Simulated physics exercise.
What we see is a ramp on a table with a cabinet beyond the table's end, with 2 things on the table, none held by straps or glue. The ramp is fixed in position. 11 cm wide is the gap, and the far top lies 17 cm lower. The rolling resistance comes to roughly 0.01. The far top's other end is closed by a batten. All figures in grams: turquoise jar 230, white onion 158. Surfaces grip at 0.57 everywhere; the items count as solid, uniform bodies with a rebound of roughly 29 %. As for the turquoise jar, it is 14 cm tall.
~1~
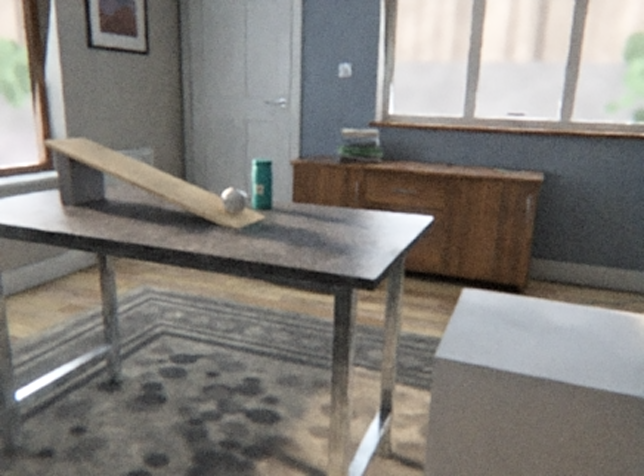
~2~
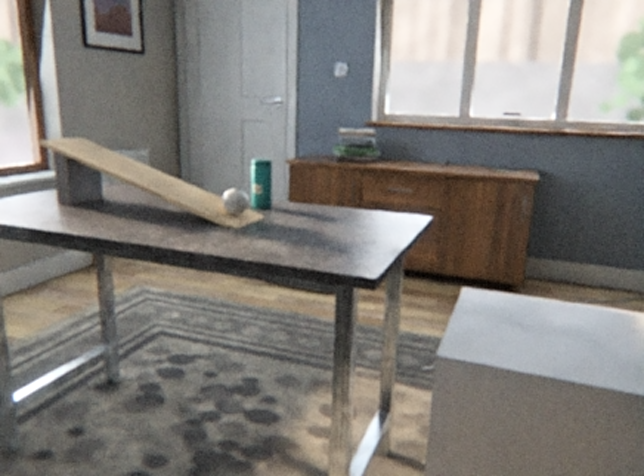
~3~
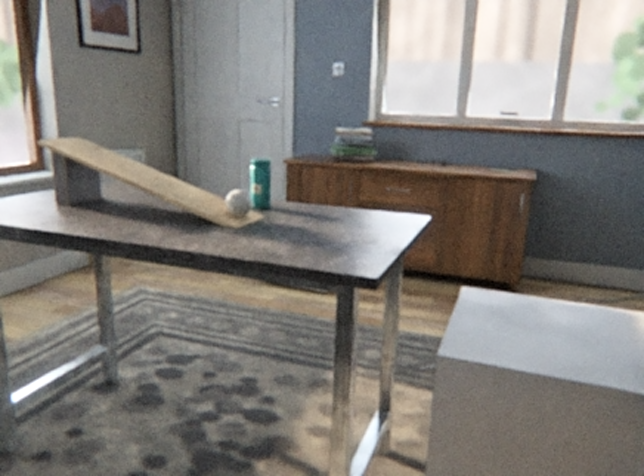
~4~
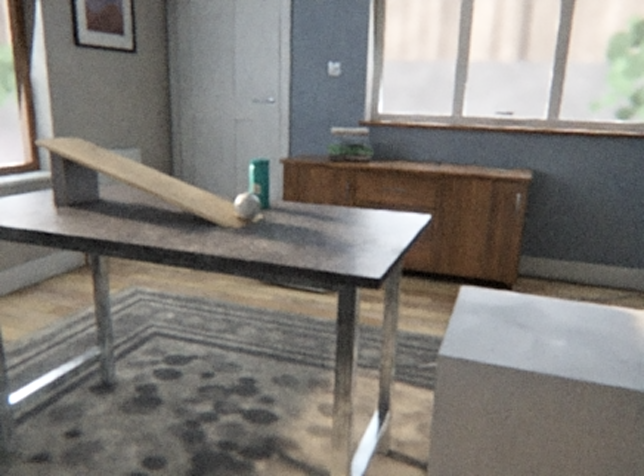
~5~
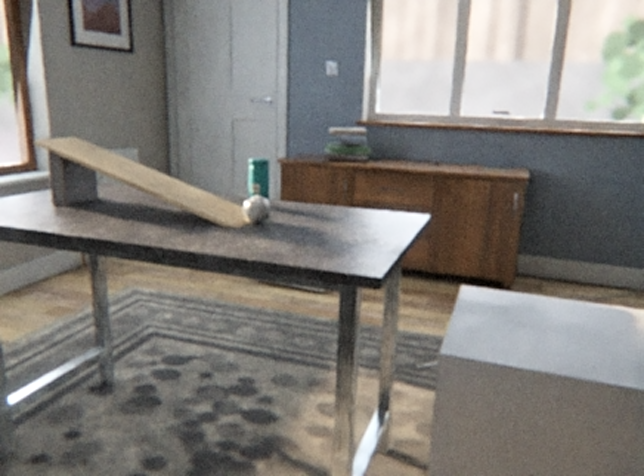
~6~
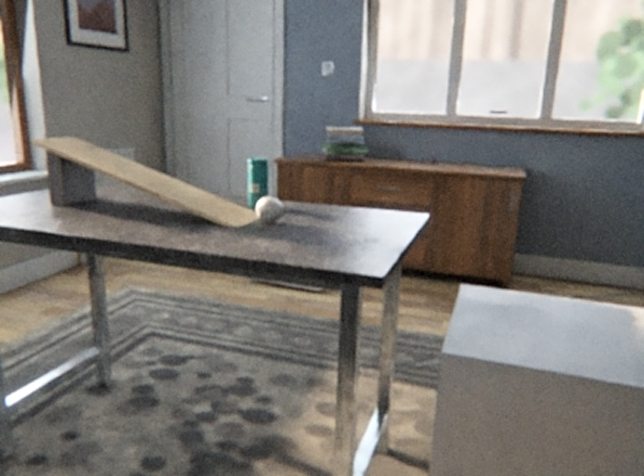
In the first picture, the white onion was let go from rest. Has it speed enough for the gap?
It ends up below the tops.
Then, 0.80 s after the last picture, edge 2 cm away; white onion near (403, 224).
Then, 1.30 s after the last picture, down in the gap; white onion near (363, 387).
By the end, down in the gap; turquoise jar in place, give or take 8 cm.
